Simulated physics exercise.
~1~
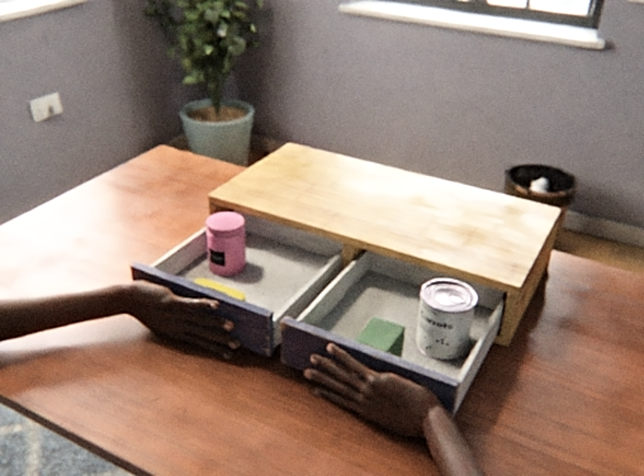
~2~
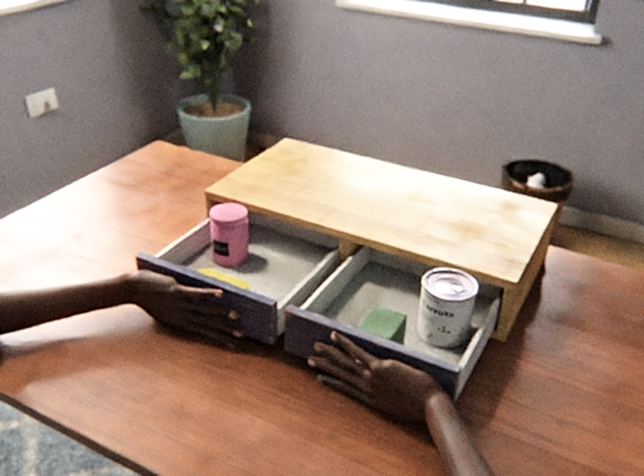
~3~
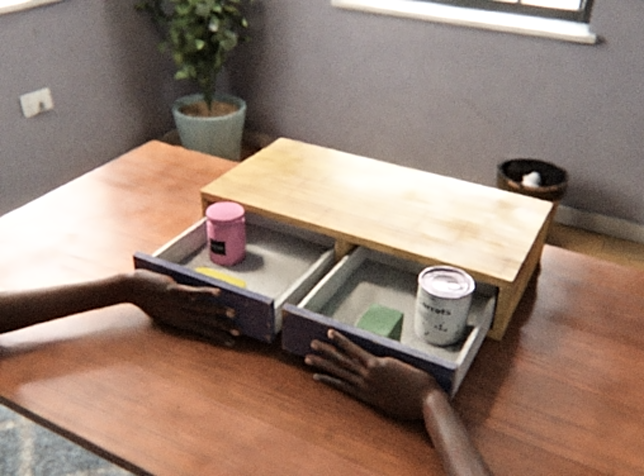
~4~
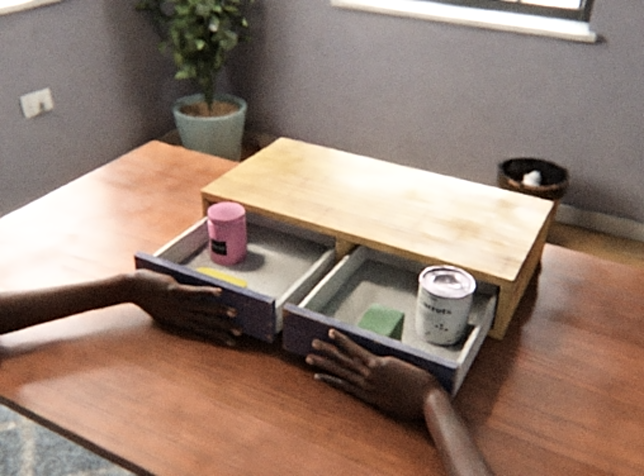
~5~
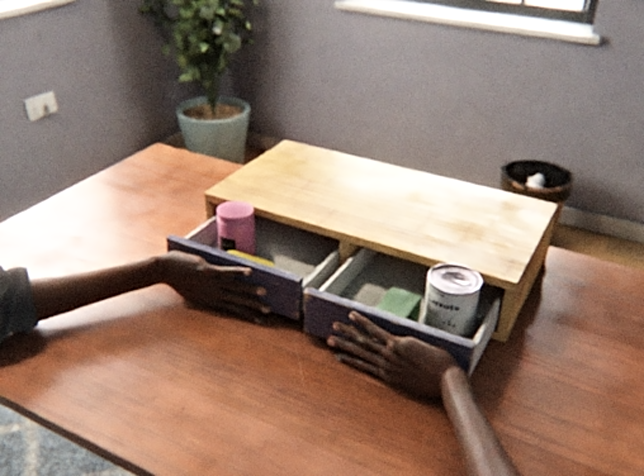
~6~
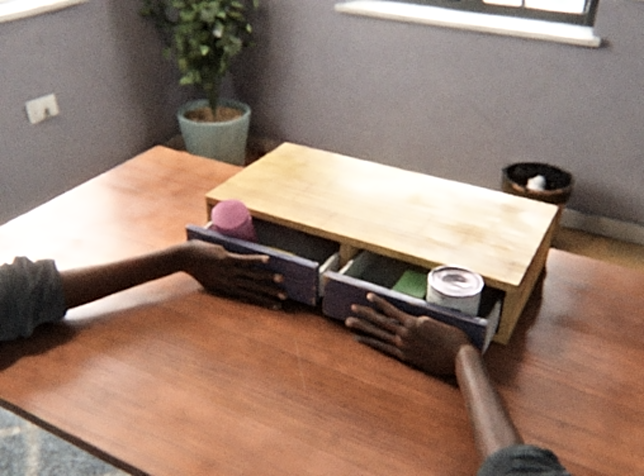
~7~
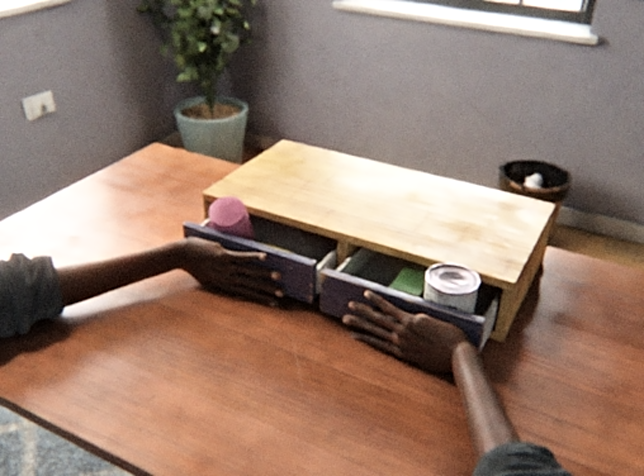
Two hands rest against the dark fronts of two open drawers in a pale wooden chest on a reddish-brown table, seen from above at an angle in a grey-walled room with a potted plant behind. The left drawer holds an upright pink jar and a flat yellow item, and the right one holds a green block and a white tin. At first the drawers stay pulled out. Then the hands push both inward together, and the pink jar ends up leaning. Both drawers stop partway and remain ajar, with the hands still against them.
